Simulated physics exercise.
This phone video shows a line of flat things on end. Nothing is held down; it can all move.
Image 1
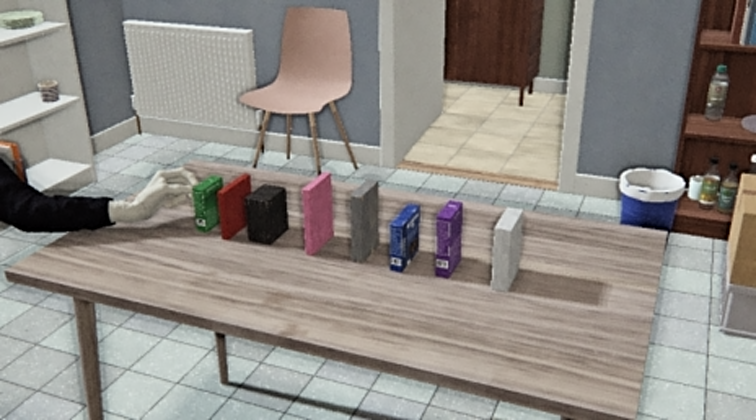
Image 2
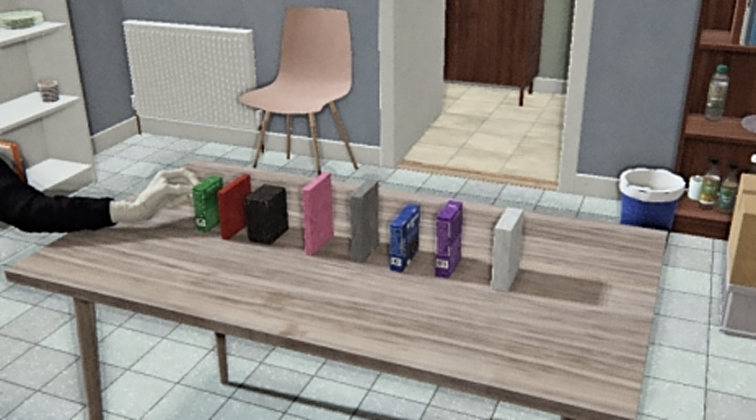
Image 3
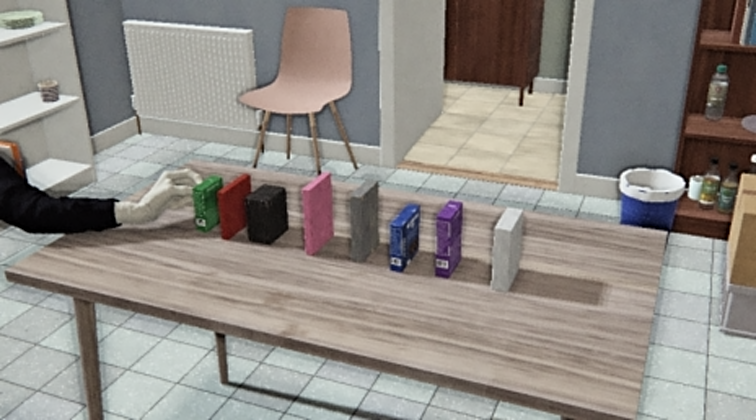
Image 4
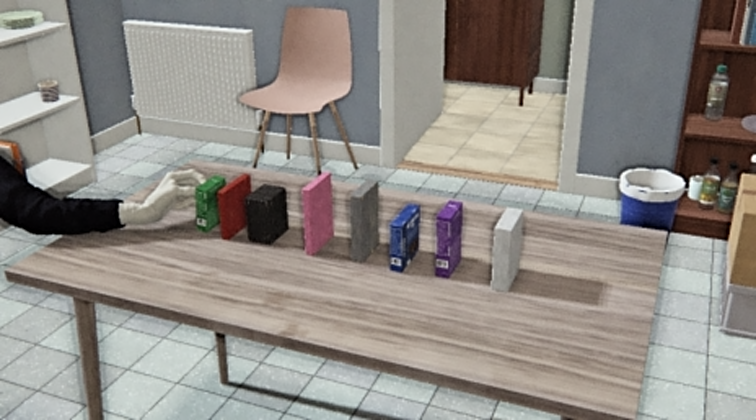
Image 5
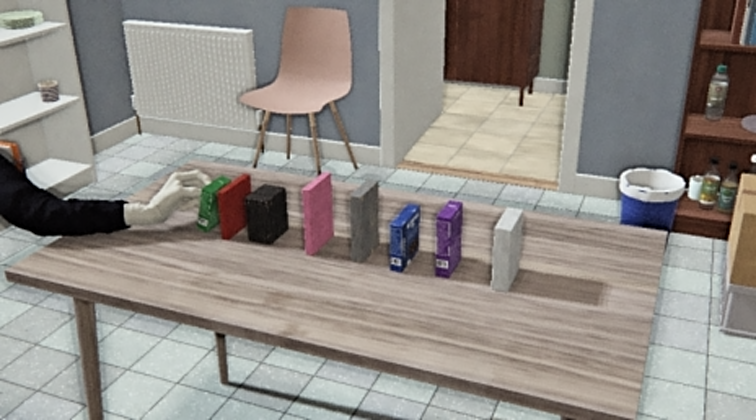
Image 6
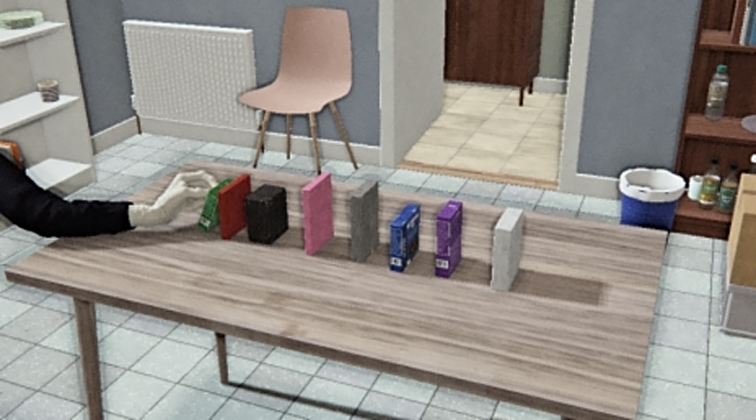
The footage shows a row of upright, flat objects in various colours on a wooden table, with a pale hand beside the green packet at the left end. The hand moves slightly right, and the green packet tilts toward the red board.
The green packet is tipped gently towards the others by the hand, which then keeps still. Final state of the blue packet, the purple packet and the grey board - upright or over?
Outcome: The blue packet is going to manage to stay up; the purple packet is going to manage to stay up; the grey board is going to manage to stay up.
Then, 0.10 s past the last view, green packet 29° over.
Then, 0.20 s past the last view, green packet 38° over; red board rocked 13° from its first pose.
Then, 0.30 s past the last view, green packet 46° over; red board rocked 21° from its first pose.
Finally, left askew, red board; the other 5 still in place. Final places as the last picture's camera would see them, blue packet near (405, 238), purple packet near (449, 239).
